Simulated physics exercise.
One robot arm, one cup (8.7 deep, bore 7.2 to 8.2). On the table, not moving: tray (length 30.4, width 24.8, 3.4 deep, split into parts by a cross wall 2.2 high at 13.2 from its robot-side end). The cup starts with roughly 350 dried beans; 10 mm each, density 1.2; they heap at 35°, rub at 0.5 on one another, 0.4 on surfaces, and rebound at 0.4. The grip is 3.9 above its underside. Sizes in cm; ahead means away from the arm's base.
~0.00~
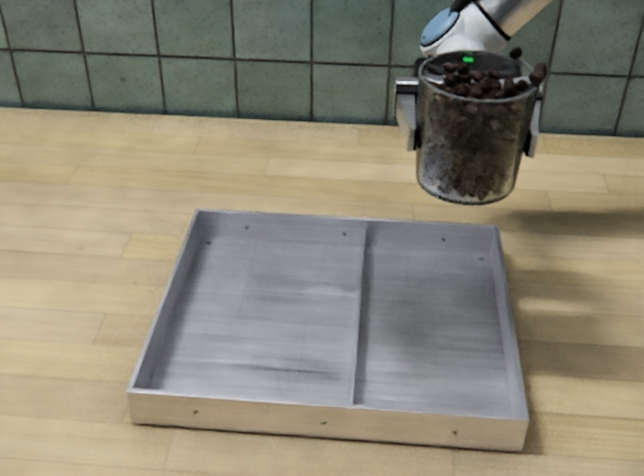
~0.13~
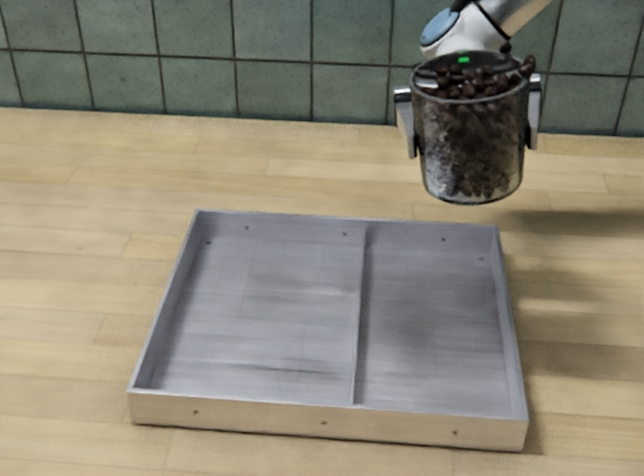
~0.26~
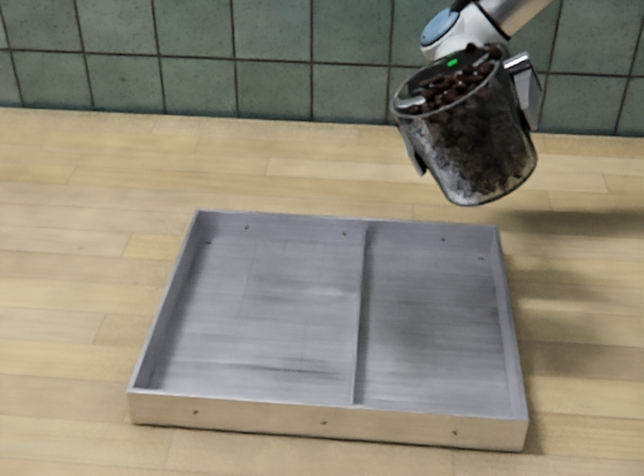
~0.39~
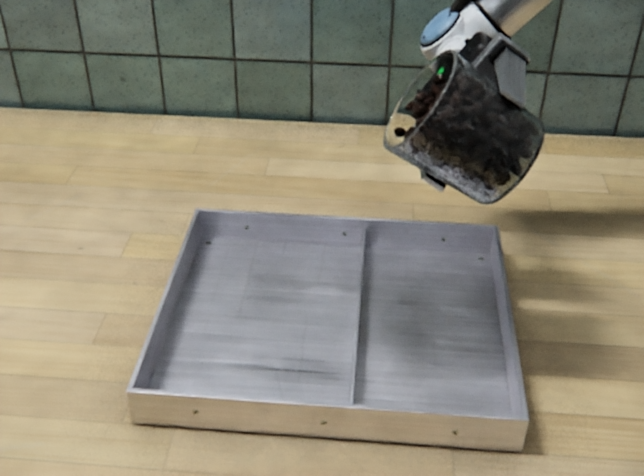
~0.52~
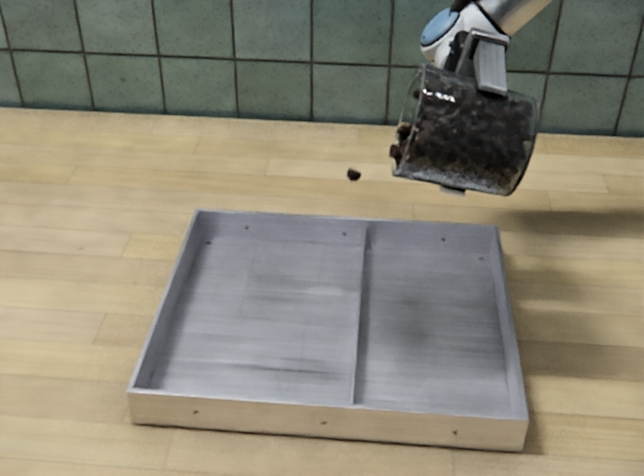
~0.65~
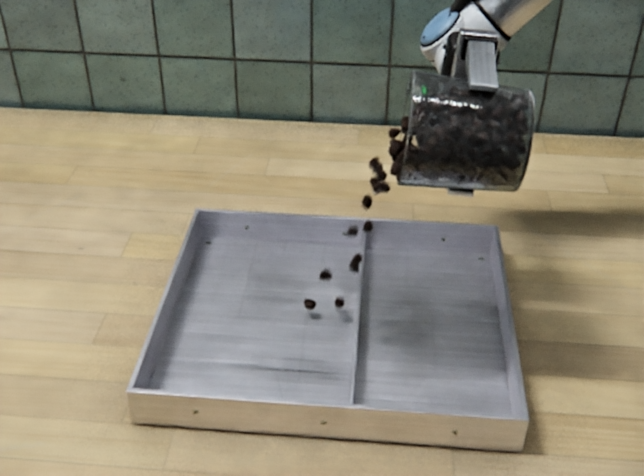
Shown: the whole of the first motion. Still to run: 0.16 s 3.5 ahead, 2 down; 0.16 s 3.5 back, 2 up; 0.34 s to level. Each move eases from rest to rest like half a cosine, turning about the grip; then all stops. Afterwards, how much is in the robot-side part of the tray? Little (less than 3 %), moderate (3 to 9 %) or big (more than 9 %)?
A moderate share, 3 to 9 %, ends in the robot-side part of the tray.
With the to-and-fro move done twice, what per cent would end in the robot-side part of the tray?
Then about 10 per cent.
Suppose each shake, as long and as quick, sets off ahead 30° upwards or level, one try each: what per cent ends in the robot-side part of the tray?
About 5 and 5 per cent.
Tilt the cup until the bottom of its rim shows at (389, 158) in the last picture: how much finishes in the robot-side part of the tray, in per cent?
Some 0 per cent.
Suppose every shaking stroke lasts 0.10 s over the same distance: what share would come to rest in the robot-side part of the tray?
In that case some 5 per cent.
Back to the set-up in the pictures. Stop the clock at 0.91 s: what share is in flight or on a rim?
Some 15 per cent.
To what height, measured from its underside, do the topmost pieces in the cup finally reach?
Some 7.0 cm.
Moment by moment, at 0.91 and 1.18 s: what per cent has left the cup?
In turn: 25, 35.
By 0.91 s, tilted 86° forward, highest piece 22 above the table; 268 in the cup, 30 in the far-side part, 1 in the robot-side part, 53 in flight or on a rim.
By 1.18 s, tilted 28° forward, highest piece 24 above the table; 225 in the cup, 102 in the far-side part, 19 in the robot-side part, 6 in flight or on a rim.
By 1.51 s, level, highest piece 24 above the table; 225 in the cup, 108 in the far-side part, 19 in the robot-side part.
By 2.56 s, level, highest piece 24 above the table; 225 in the cup, 108 in the far-side part, 19 in the robot-side part.
Final count, 225 in the cup, 108 in the far-side part, 19 in the robot-side part. That is 5 % in the robot-side part of the tray.
